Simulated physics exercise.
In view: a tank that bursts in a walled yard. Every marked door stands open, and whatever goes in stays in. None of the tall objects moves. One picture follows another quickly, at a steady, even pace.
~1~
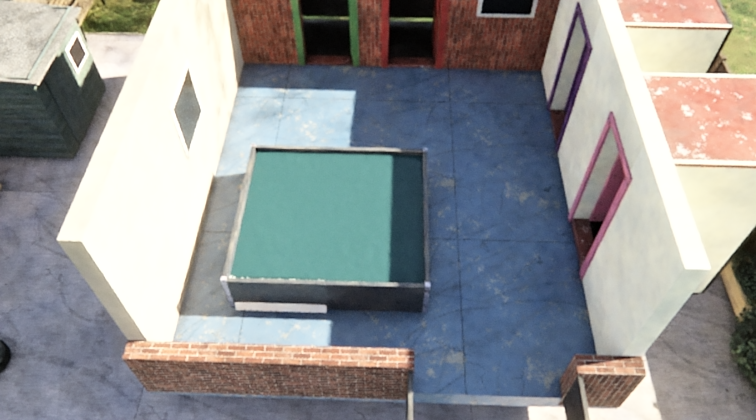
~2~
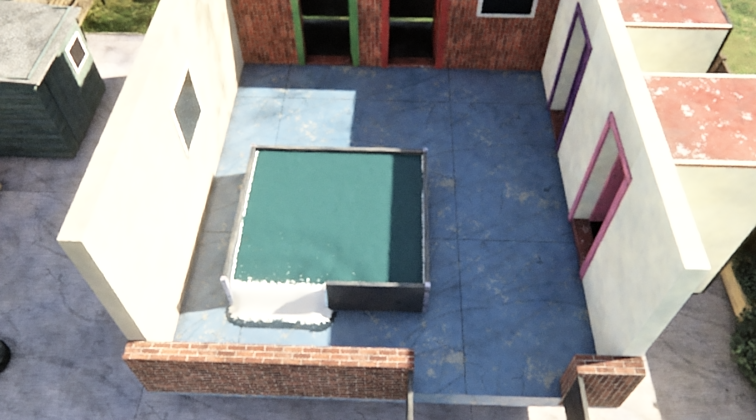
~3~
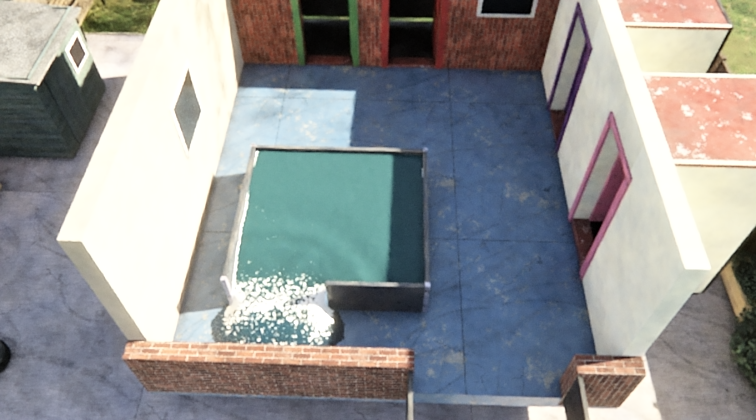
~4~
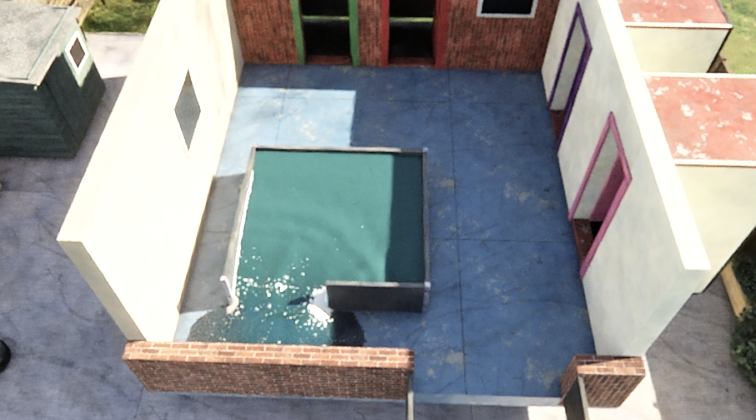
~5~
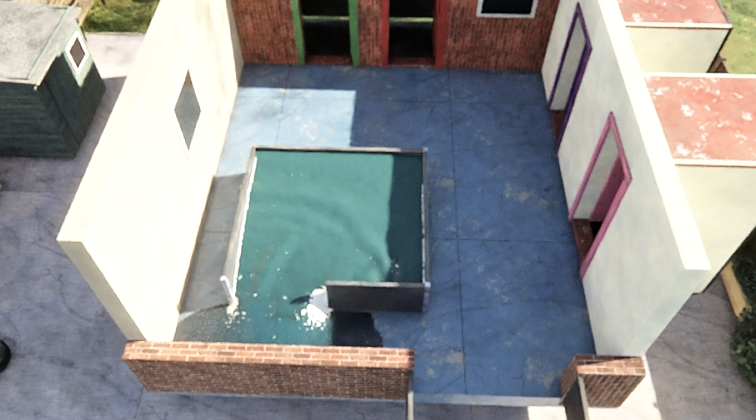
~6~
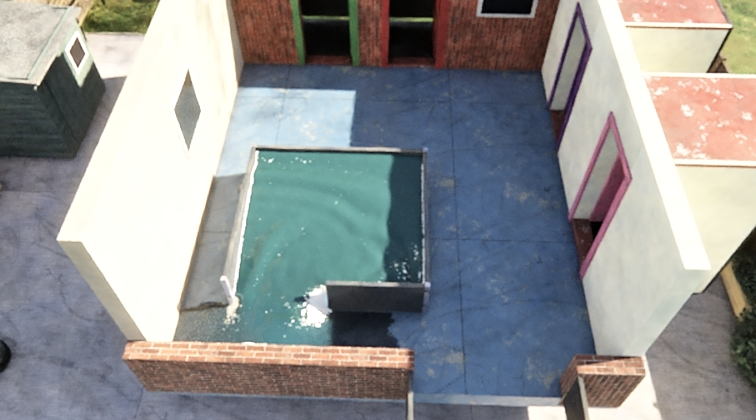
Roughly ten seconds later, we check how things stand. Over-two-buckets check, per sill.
As I see it, red door: Not beyond two buckets. Purple door: Beyond two buckets. Green door: Beyond two buckets. Pink door: Not beyond two buckets.
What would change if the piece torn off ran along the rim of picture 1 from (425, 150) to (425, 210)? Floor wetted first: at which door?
I'd name the pink one.
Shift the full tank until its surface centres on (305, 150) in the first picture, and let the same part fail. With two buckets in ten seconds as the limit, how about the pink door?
As far as I can tell, pink gets swamped.
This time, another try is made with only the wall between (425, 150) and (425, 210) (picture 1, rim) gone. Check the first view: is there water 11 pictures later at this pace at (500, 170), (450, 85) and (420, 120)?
Point by point: Swamped, untouched and untouched.
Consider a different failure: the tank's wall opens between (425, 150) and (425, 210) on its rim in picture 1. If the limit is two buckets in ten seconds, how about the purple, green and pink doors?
Result - purple: Above the limit; green: Below the limit; pink: Above the limit.
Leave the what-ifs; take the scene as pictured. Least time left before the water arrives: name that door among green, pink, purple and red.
The pink door.
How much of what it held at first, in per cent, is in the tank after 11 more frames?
I'd say some 64 %.
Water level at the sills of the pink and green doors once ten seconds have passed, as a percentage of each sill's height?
Around 60 in a hundred for the first and 150 in a hundred for the second.
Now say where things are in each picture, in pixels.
In the first picture, still water in the tank at (333, 213).
In the second picture, water pours out at (280, 296) and has run to (233, 314).
In the third picture, water pours out at (281, 297) and has run to a hidden place.
In the fourth picture, the front is at a hidden place, out from the gap at (281, 298).
In the fifth picture, water pours out at (281, 298) and has run to a hidden place.
In the sixth picture, water pours out at (281, 298) and has run to a hidden place.
A moment on, water covers 15 % of the floor; the red door not reached, the purple door not reached, the green door not reached, the pink door not reached.
Next, water covers 30 % of the floor; the red door not reached, the purple door not reached, the green door not reached, the pink door not reached.
Then, water covers 50 % of the floor; the red door not reached, the purple door not reached, the green door wet at the sill, nothing in, the pink door wet at the sill, nothing in.
Later, water covers 90 % of the floor; the red door wet at the sill, nothing in, the purple door wet at the sill, nothing in, the green door over two buckets in, the pink door wet at the sill, nothing in.
In the end, water covers 100 % of the floor; the red door under two buckets in, the purple door over two buckets in, the green door over two buckets in, the pink door wet at the sill, nothing in.
